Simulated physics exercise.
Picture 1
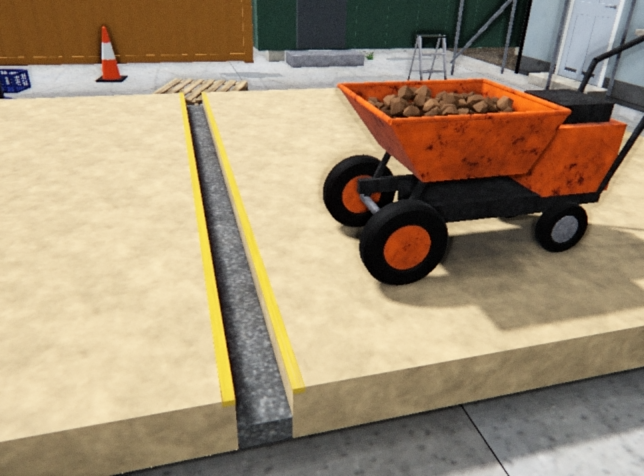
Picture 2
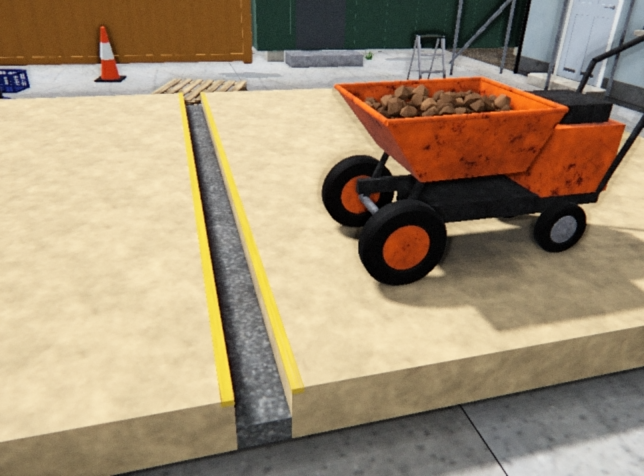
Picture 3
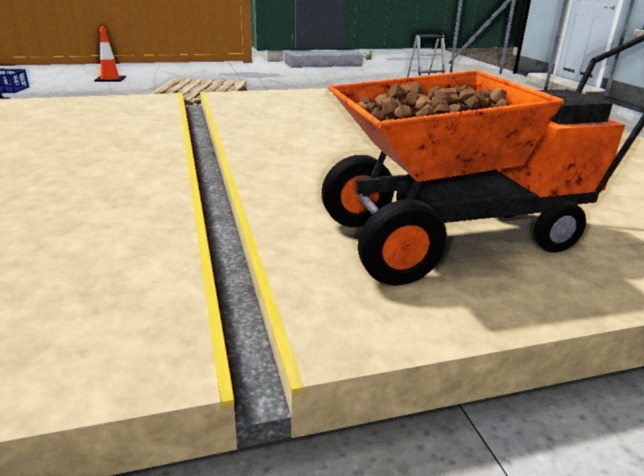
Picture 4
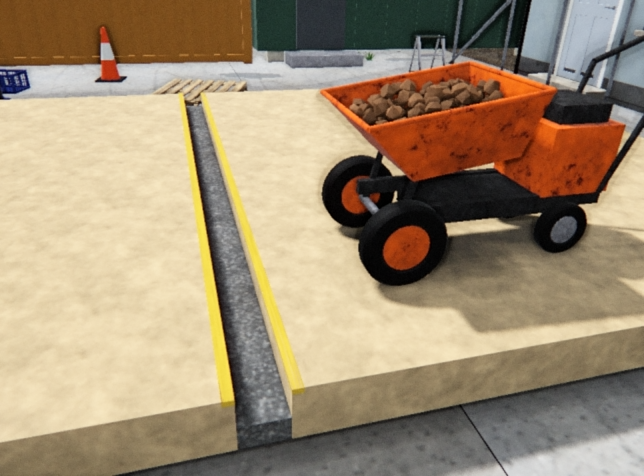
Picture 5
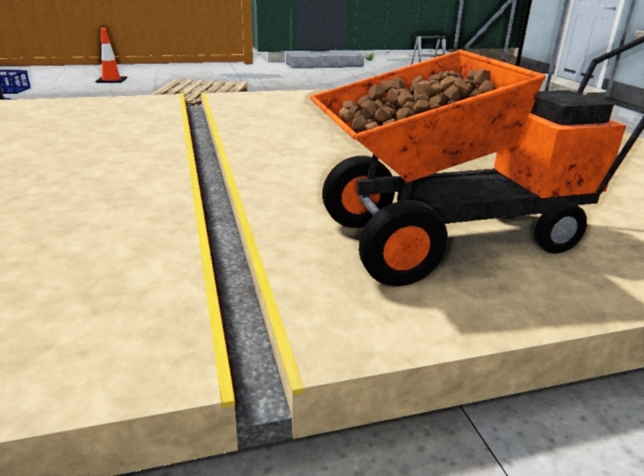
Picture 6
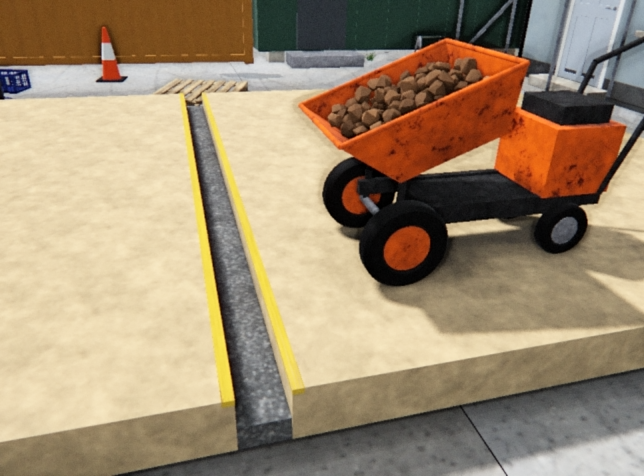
In a paved yard, an orange powered barrow stands beside a yellow-edged trench, its skip of brown clods gradually tilting left.
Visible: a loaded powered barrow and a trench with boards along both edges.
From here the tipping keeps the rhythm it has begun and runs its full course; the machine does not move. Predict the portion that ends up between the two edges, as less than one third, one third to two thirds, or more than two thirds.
A third to two thirds.
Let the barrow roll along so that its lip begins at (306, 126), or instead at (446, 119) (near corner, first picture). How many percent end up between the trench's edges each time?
About 0 %, then 40 %.
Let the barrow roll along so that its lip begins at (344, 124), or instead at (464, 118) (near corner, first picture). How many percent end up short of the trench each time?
About 0 and 50 per cent.
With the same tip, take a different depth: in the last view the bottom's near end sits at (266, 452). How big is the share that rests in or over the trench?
Roughly 70 in a hundred.
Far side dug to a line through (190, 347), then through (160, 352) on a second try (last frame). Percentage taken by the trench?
Respectively, 80 % and 90 %.
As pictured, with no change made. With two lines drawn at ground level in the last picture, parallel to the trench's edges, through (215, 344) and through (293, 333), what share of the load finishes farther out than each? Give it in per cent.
About 20 and 90 per cent.
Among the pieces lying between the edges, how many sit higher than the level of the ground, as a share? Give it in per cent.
Share: Around 35 %.
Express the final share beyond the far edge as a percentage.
Roughly 25 in a hundred.
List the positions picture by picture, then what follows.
The first frame shows lip of the skip (391, 122), level; top of the load (451, 101), clay clods; first edge of the trench (281, 333); far edge (220, 342), the trench under half as wide as the skip, and about half as deep as wide.
The second frame shows lip of the skip (387, 123), tipped barely; top of the load (448, 101).
The third frame shows lip of the skip (380, 125), tipped barely; top of the load (454, 102).
The fourth frame shows lip of the skip (369, 130), tipped a little; top of the load (447, 97).
The fifth frame shows lip of the skip (356, 137), tipped a little; top of the load (451, 95).
The sixth frame shows lip of the skip (341, 147), tipped clearly; top of the load (459, 92); first edge of the trench (281, 334); far edge (219, 343).
Just after the last frame, skip tipped steeply; every one in the skip.
A moment on, skip tipped right over; roughly two thirds in the skip; just a few short of the trench; roughly a quarter in or heaped over the trench; about a tenth beyond it; just a few falling.
Further on, skip tipped right over; roughly a quarter in the skip; about a tenth short of the trench; roughly half in or heaped over the trench; roughly a quarter beyond it.
When it is over, skip tipped right over; about a tenth in the skip; about a tenth short of the trench; roughly half in or heaped over the trench; roughly a quarter beyond it.
